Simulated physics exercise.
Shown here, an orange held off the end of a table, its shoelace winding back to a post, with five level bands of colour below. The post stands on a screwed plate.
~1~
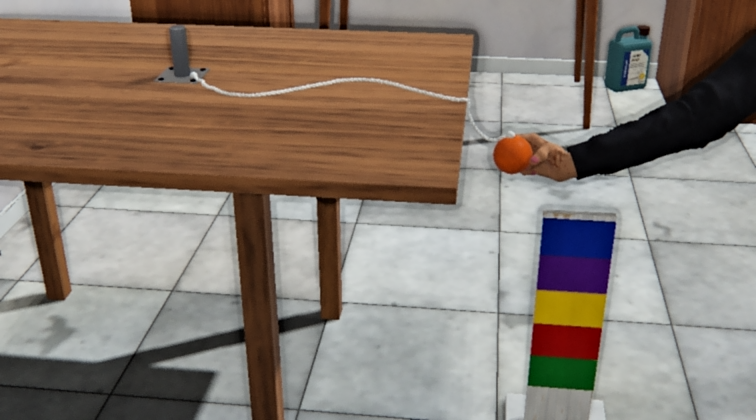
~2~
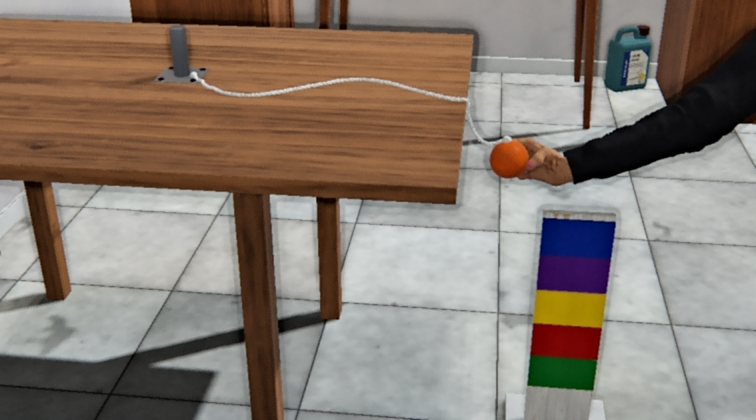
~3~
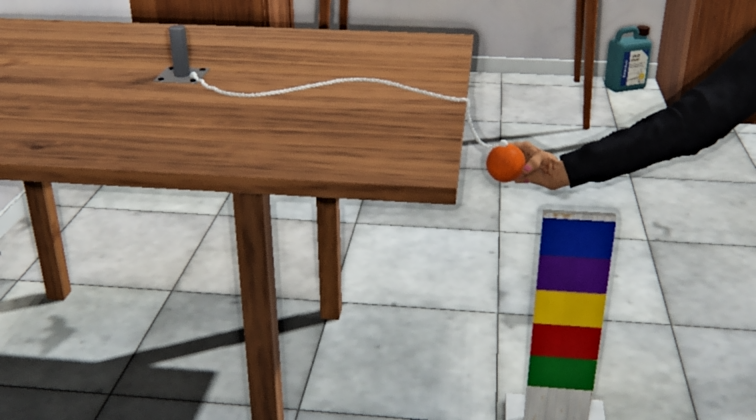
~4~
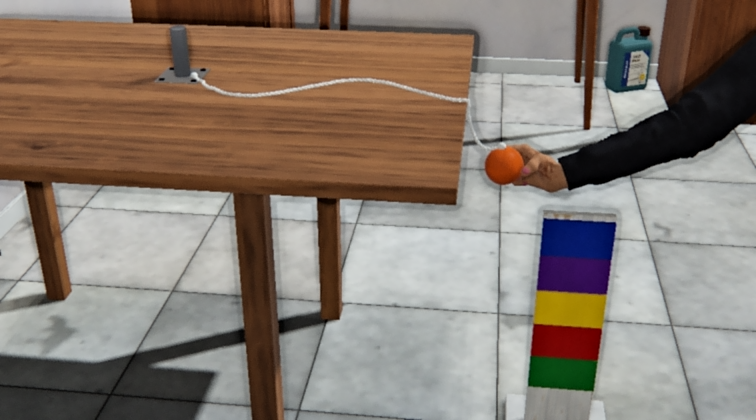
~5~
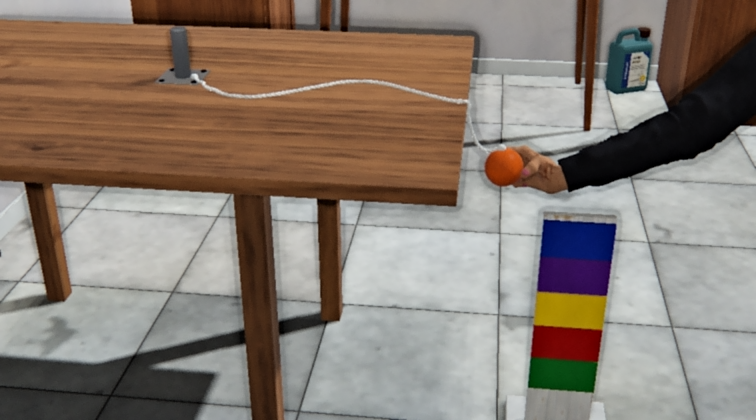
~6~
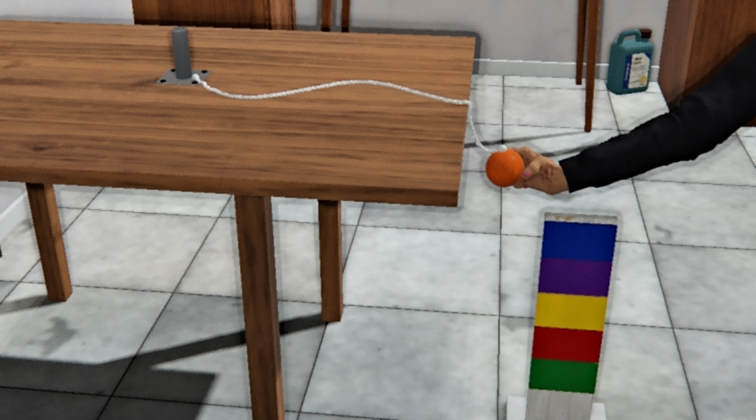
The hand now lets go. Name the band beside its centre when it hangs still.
Its centre hangs level with the blue band.
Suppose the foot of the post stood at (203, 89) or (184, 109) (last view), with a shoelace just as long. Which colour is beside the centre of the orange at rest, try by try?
One after the other, purple; purple.
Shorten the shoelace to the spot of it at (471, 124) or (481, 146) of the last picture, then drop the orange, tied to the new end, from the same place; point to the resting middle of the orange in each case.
In that order: (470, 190) and (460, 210).
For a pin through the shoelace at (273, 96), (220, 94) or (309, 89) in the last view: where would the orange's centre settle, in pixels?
Near (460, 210), (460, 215) and (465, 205).
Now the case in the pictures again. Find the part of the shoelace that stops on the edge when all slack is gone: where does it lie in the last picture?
The one at (426, 95).
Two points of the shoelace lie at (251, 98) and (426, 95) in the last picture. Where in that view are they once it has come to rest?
Near (282, 85) and (468, 109).
Soon after, orange near (452, 228); level with blue.
Then, orange near (476, 234); level with blue.
At rest, orange near (463, 233); level with blue. Its middle rests at the blue band.
